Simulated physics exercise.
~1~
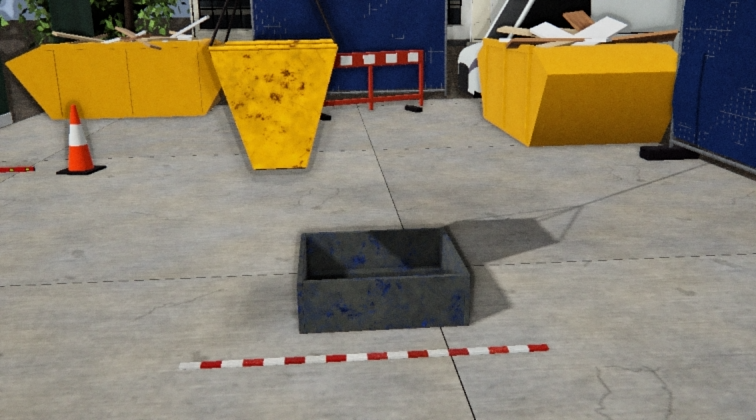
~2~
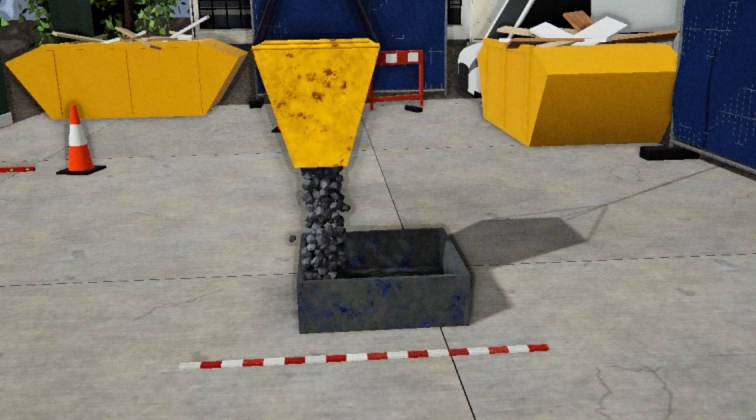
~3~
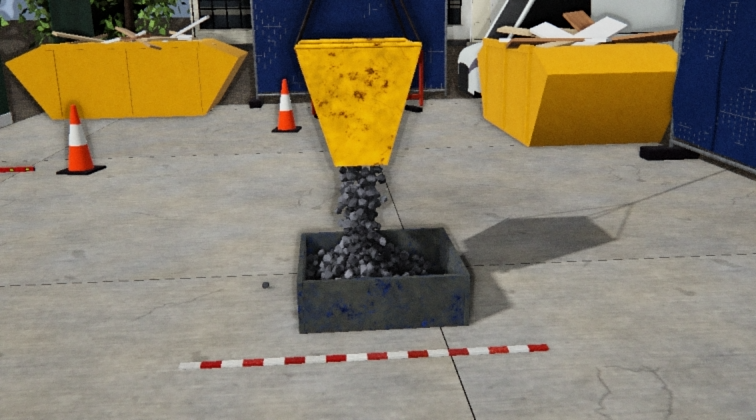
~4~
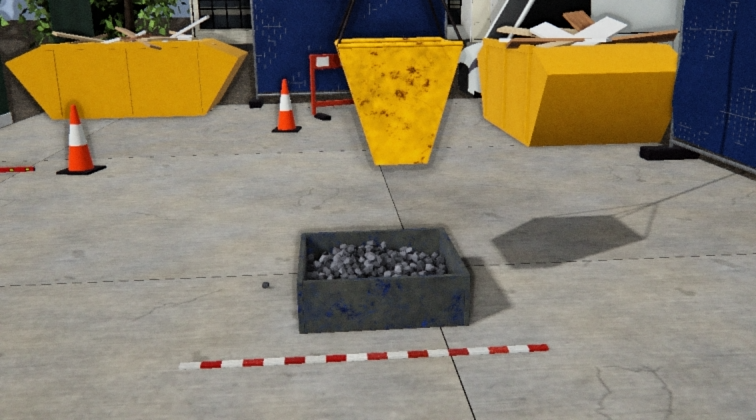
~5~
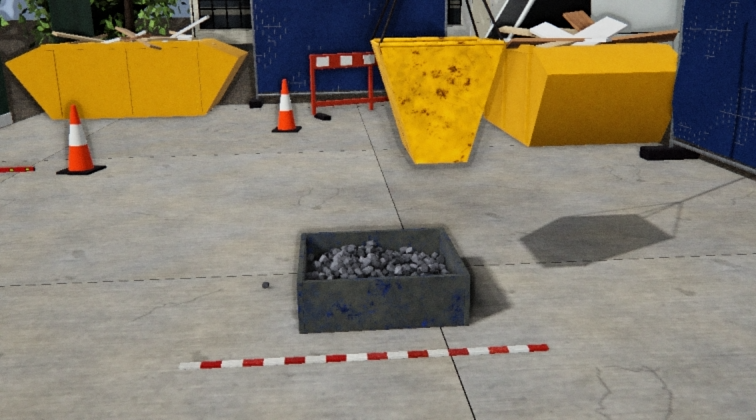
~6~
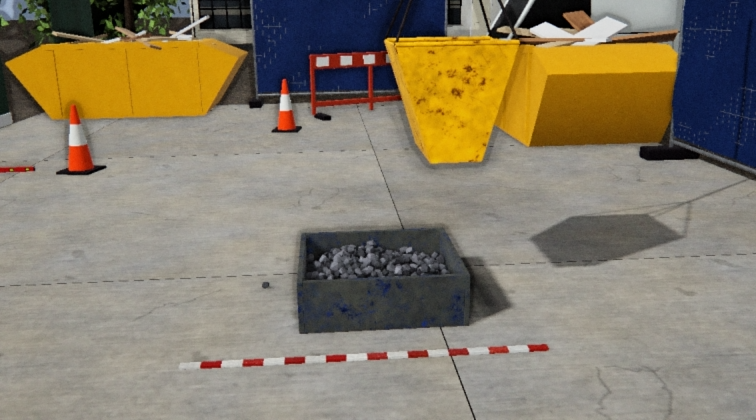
A yellow, rust-marked skip hangs over a paved concrete yard, seen from the front and slightly above, with an open dark grey bin below and a red and white striped staff lying before it. Yellow containers, orange cones and blue panels stand behind. The skip moves rightwards and grey stones pour from its bottom into the left of the bin. It keeps moving as the stream shifts right and a heap builds, one stone lying outside on the left. The skip empties and travels on, slowing at the right, while the stones rest in the bin.
